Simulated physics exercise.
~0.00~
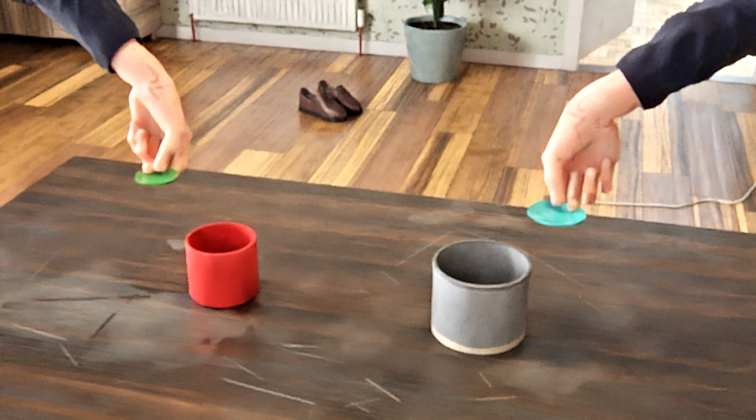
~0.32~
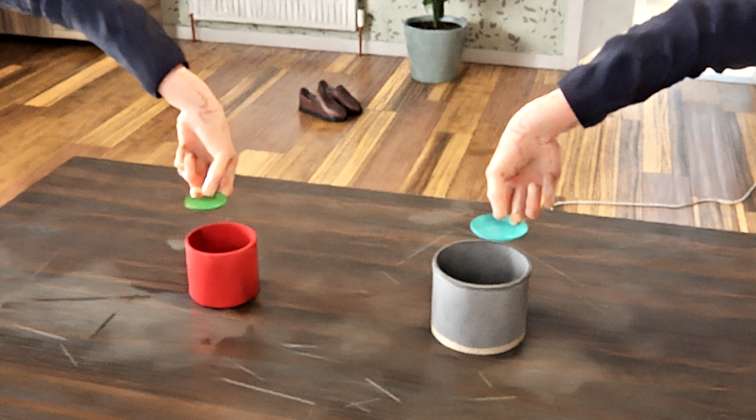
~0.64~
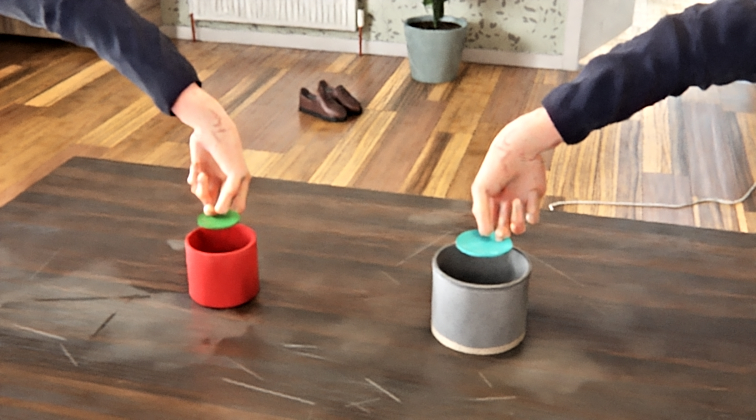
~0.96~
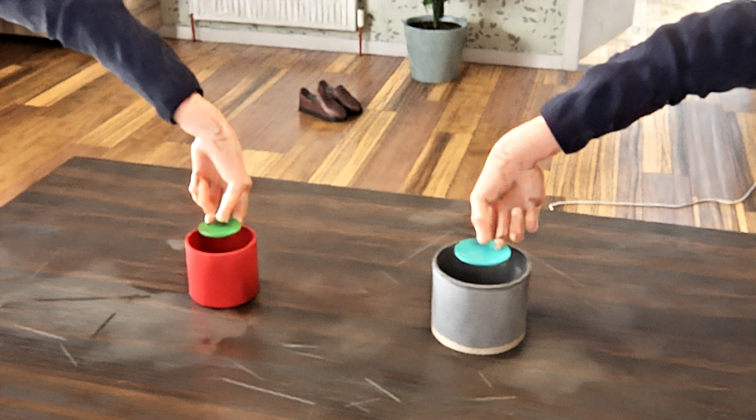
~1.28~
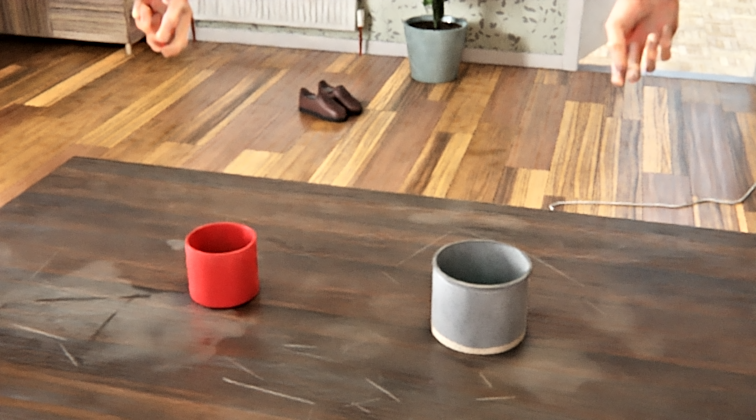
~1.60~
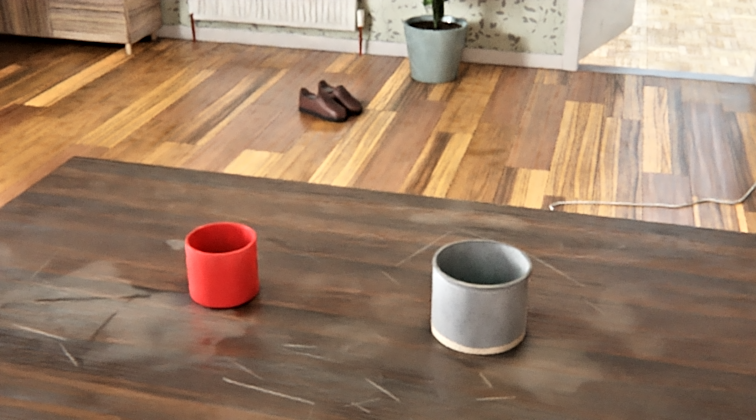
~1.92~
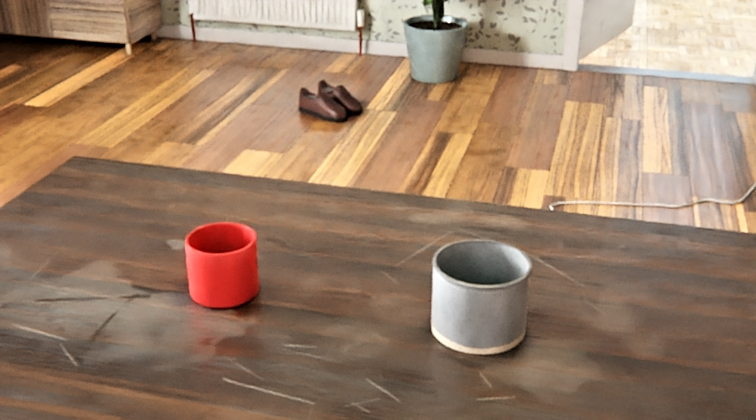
In a room with a wooden floor, a dark table holds a small red container on the left and a larger gray one on the right. Two hands reach in from the far side, the left one holding a flat green disc and the right one a turquoise disc. The green disc moves right and down toward the red container, while the turquoise disc moves left toward the gray one. Both are lowered to the open rims. The hands let go and draw back out of view, and both discs drop inside, leaving the two containers standing still.
